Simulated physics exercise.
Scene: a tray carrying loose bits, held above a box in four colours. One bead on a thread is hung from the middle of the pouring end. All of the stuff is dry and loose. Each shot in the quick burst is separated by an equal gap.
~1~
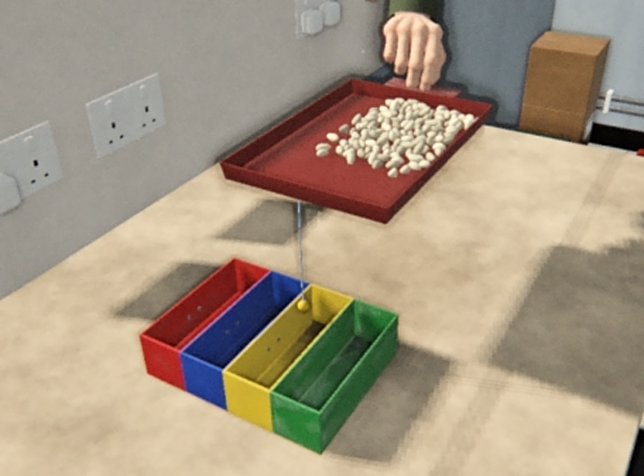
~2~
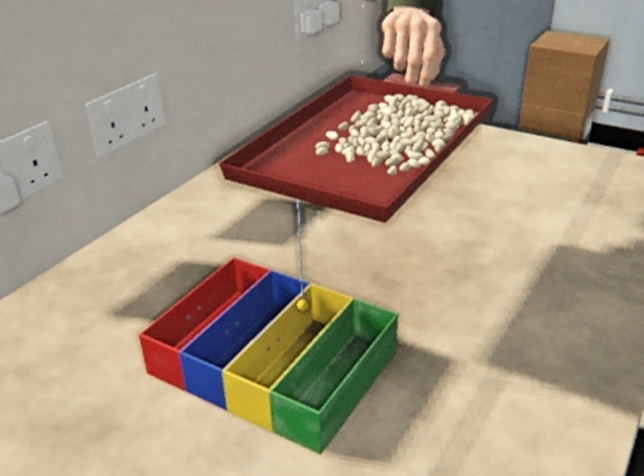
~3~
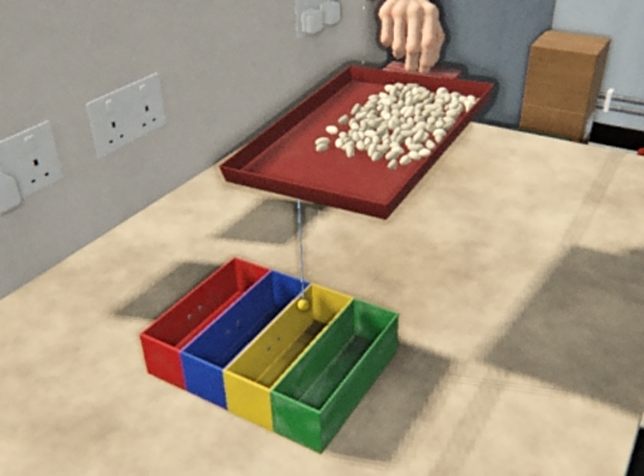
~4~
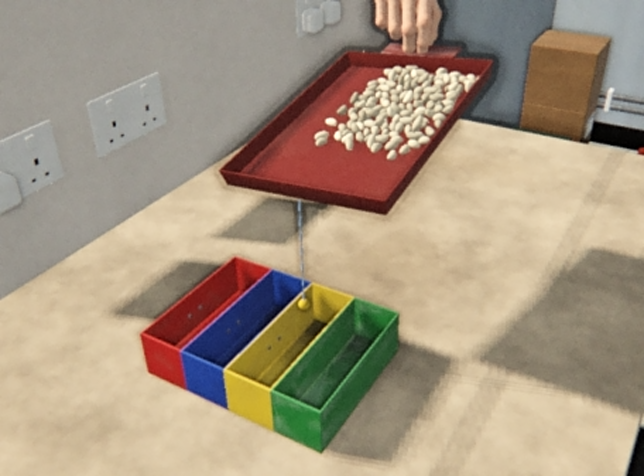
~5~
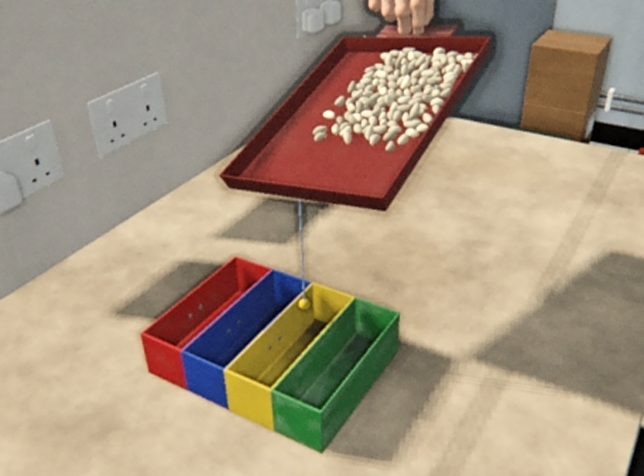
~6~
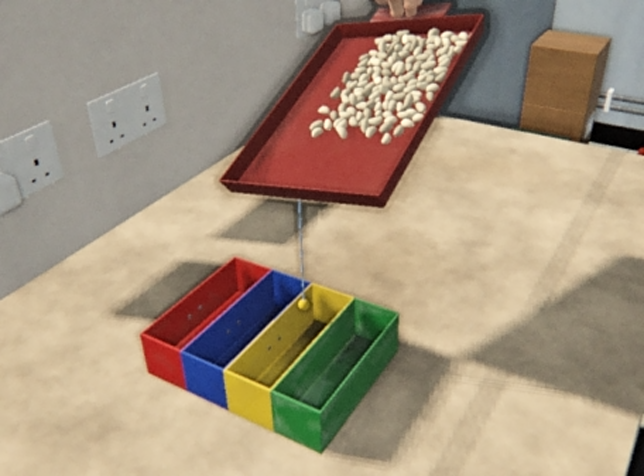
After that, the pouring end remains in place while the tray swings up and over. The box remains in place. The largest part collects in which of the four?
In the red cell.
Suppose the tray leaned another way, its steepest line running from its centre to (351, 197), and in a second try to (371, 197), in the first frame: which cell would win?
Well, with the first heading it's the green one, and with the second it's the green one.
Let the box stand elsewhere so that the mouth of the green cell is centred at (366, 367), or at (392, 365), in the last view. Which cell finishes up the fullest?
First try: Red. Second try: The cell in red.
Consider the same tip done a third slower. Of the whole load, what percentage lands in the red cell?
I'd put it at some 50 per cent.
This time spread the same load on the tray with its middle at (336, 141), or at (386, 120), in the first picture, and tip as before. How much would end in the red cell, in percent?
It would be about 40 per cent for the first and about 60 per cent for the second.
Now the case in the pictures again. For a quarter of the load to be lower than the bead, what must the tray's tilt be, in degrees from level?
Angle reached: About 80°.
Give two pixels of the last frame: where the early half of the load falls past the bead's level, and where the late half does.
Roughly (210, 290) first, then roughly (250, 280).
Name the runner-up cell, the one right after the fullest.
Runner-up: Blue.
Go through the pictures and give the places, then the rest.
In the first frame, corners of the pouring end at (224, 162) and (386, 206), level; middle of the load at (403, 133), white beans; bead on its thread at (303, 306); red cell at (163, 359); blue cell at (204, 378); yellow cell at (248, 398); green cell at (296, 419).
In the second frame, corners of the pouring end at (223, 163) and (386, 205), level; middle of the load at (403, 130).
In the third frame, corners of the pouring end at (223, 165) and (385, 202), tipped barely, lowest at the left corner; middle of the load at (403, 121).
In the fourth frame, corners of the pouring end at (223, 169) and (383, 198), tipped a little, lowest at the left corner; middle of the load at (402, 107).
In the fifth frame, corners of the pouring end at (223, 174) and (381, 195), tipped clearly, lowest at the left corner; middle of the load at (400, 93).
In the sixth frame, corners of the pouring end at (223, 179) and (377, 192), tipped clearly, lowest at the left corner; middle of the load at (394, 81); red cell at (164, 358); blue cell at (205, 377); yellow cell at (249, 397); green cell at (296, 418).
Soon after the last picture, tray tipped steeply; most on the tray; a small part falling or outside the box.
A little later, tray tipped past a quarter turn; about a quarter on the tray; about a third in the red cell; about a quarter in the blue cell; about a quarter falling or outside the box.
Later still, tray tipped past a quarter turn; about half in the red cell; about a third in the blue cell; a small part falling or outside the box.
At rest, tray tipped past a quarter turn; about half in the red cell; about a third in the blue cell; none in the green cell; none in the yellow cell; a small part outside the box.
